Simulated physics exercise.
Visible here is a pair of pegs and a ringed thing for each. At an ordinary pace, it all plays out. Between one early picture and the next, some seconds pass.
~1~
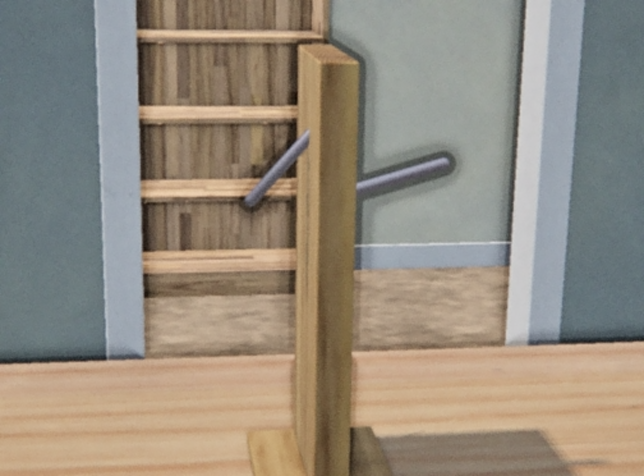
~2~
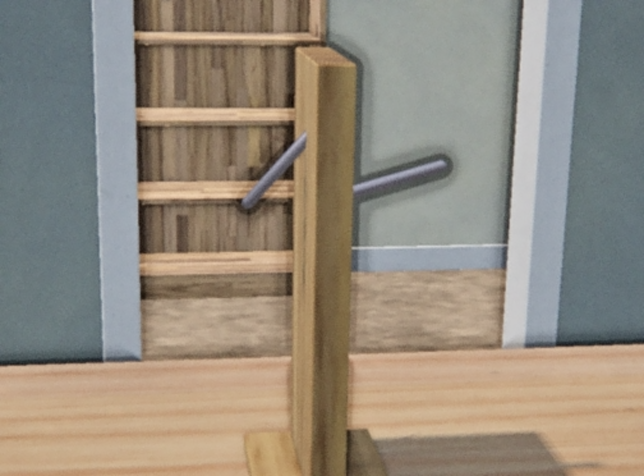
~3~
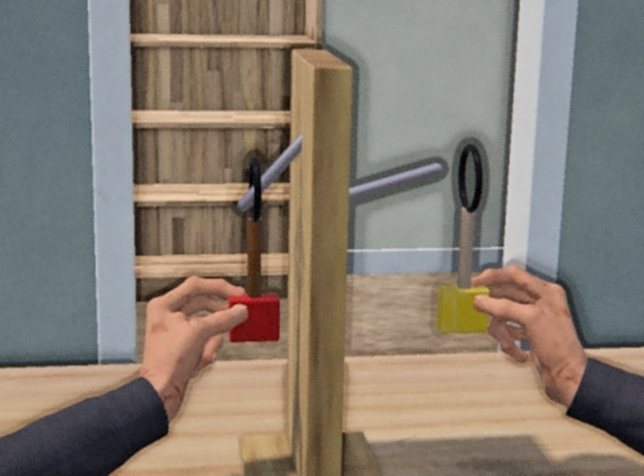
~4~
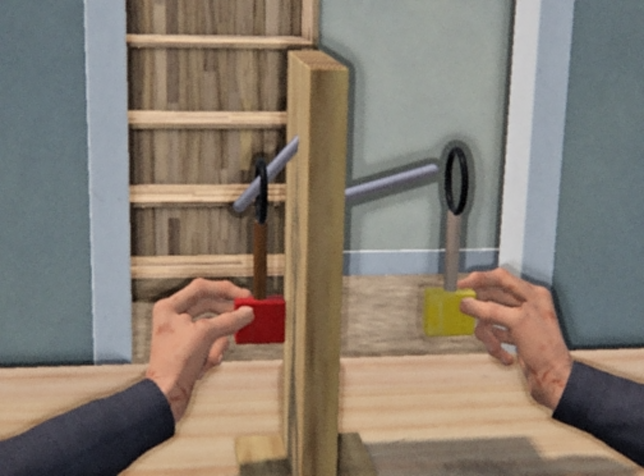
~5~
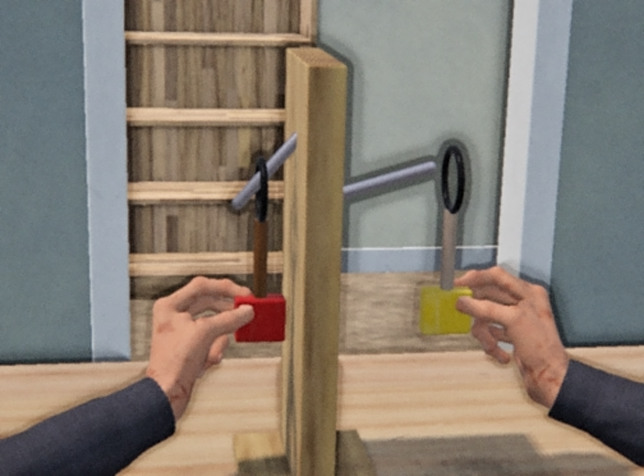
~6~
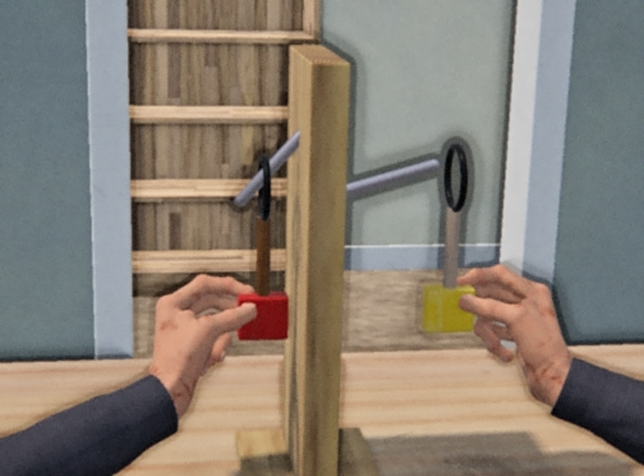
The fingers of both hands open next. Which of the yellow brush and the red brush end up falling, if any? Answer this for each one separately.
My prediction: The yellow brush does not hold; the red brush does not hold.
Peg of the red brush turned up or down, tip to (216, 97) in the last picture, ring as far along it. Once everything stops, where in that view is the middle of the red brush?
At rest at (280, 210).
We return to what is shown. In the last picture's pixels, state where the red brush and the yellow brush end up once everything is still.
(119, 471) and (444, 386).
Then, 0.18 s later than the last frame, yellow brush dropping near (447, 329); red brush dropping near (234, 324).
Then, 0.30 s later than the last frame, yellow brush fallen near (445, 360); red brush dropping near (176, 385).
Then, 0.42 s later than the last frame, yellow brush fallen near (444, 382); red brush fallen near (128, 471).
When it is over, the yellow brush falls off, near (444, 386); the red brush falls off, near (119, 471).
